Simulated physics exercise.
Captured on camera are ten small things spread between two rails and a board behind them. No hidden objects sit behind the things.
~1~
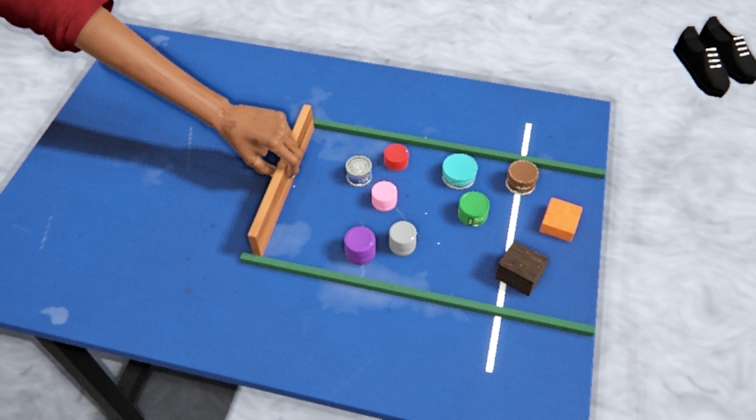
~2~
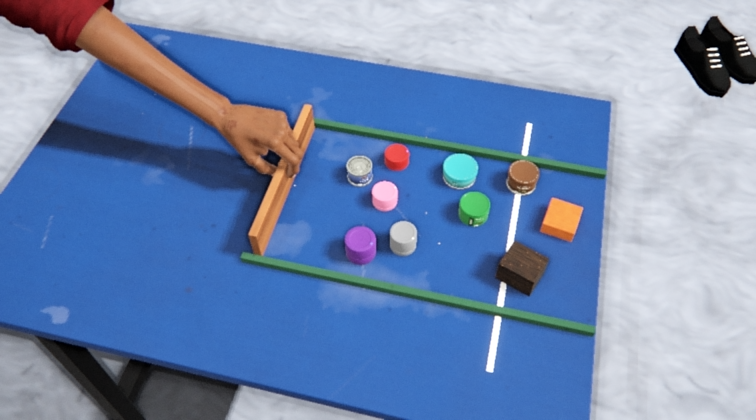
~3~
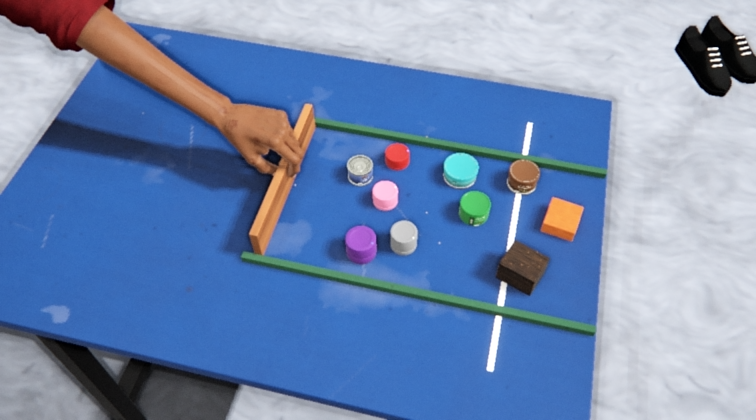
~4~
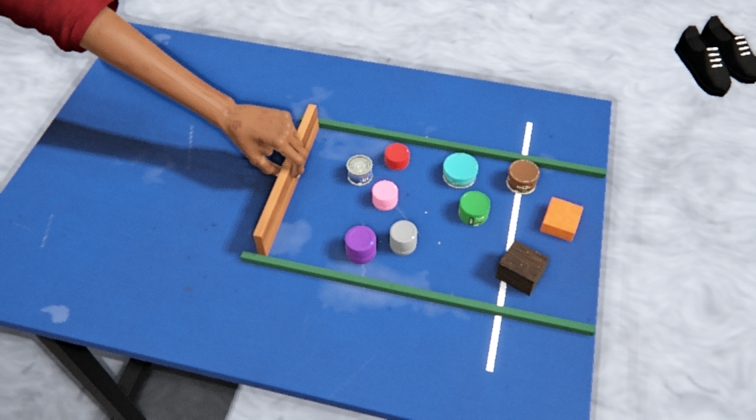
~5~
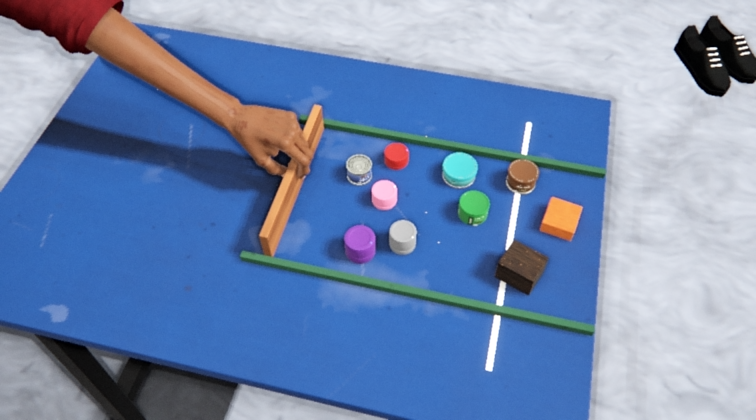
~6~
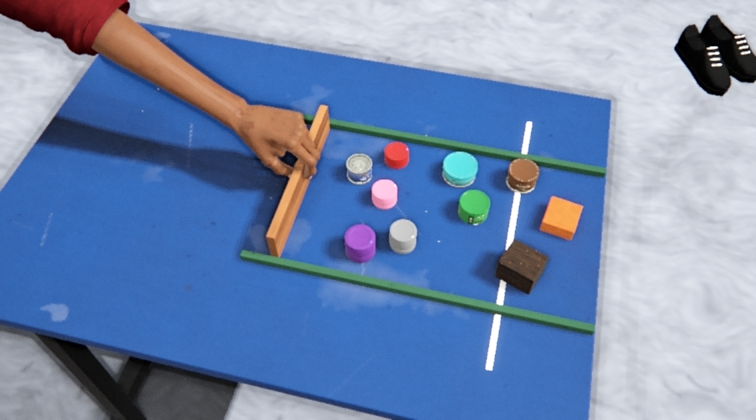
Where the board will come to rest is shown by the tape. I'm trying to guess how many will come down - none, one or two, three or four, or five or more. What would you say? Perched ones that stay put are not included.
Most likely nothing will tumble off the end.
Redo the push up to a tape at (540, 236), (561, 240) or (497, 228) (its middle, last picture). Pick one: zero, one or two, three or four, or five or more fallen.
In order: One or two, three to four, none.
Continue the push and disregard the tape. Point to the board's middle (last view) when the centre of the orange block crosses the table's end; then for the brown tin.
Points: About (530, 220) and about (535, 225).
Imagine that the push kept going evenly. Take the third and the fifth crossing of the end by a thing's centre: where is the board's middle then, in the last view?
(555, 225), later (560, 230).
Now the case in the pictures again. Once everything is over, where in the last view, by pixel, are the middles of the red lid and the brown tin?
The red lid ends up near (532, 183), and the brown tin near (588, 187).
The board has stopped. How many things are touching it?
At rest, 5 are in contact.
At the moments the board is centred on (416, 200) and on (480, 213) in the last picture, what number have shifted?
First 6, after that 9.
Early on, none off yet; orange block at rest near (561, 218); black block at rest near (521, 267); brown tin at rest near (522, 176).
A while later, none off yet; orange block at rest near (561, 218); black block at rest near (521, 267); brown tin moving near (530, 178).
Finally, the number that fall off is zero.
